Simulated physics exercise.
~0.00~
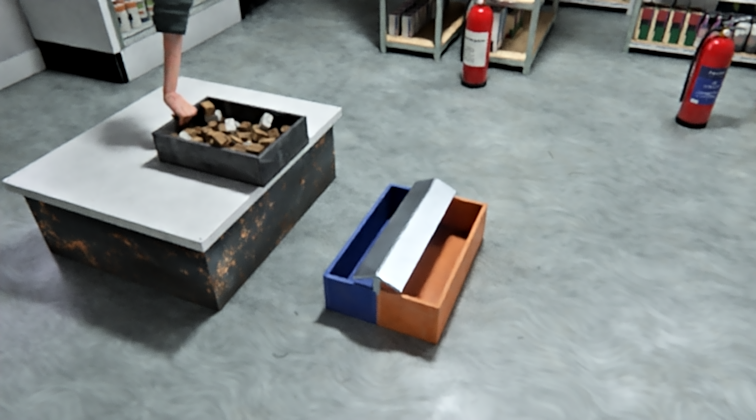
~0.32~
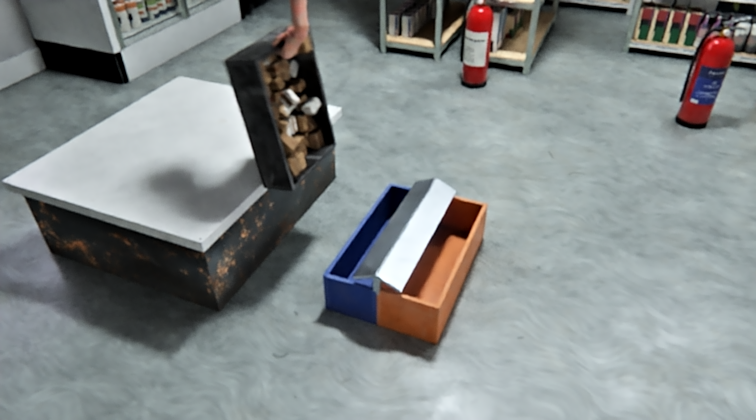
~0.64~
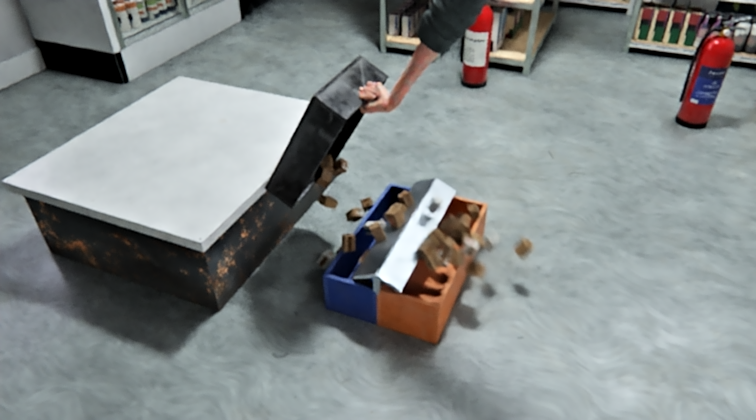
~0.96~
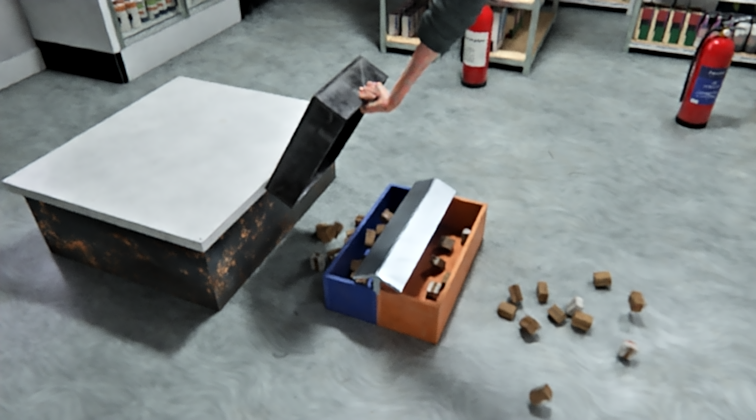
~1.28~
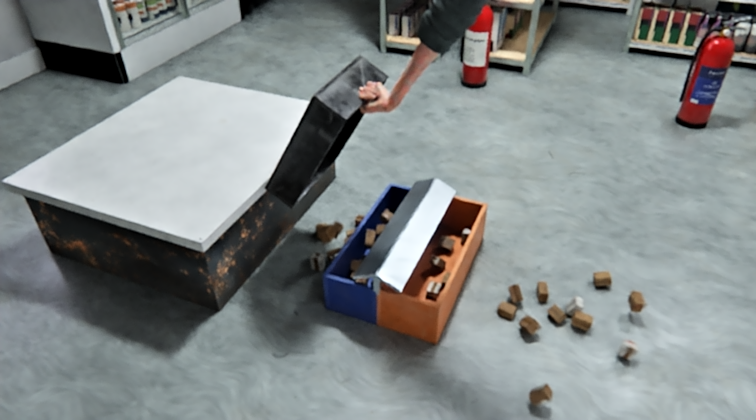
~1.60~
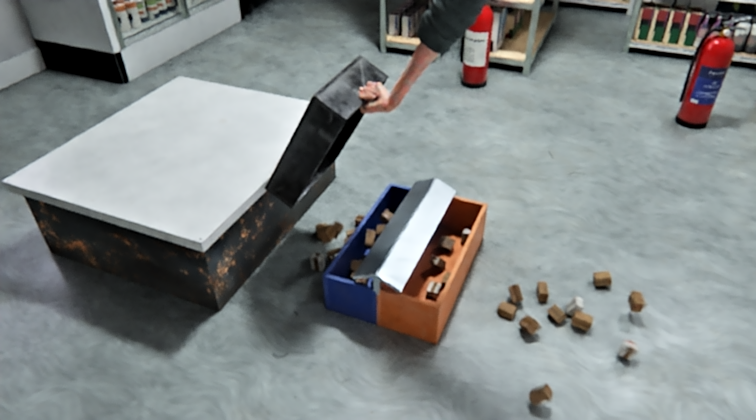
The clip opens on a hand at a black box of small brown and pale parcels resting on a white-topped bench, with an empty blue box and orange box side by side on the floor beyond, a silvery ridge between them. The hand lifts and tips the black box up on its side toward the right, the parcels still inside. It then swings further over, and the parcels spill out in a scattering shower across the ridge. Some land in the blue and orange boxes, while others drop short beside the bench or scatter across the floor to the right. At the end the hand holds the upturned box still, and the parcels lie at rest.
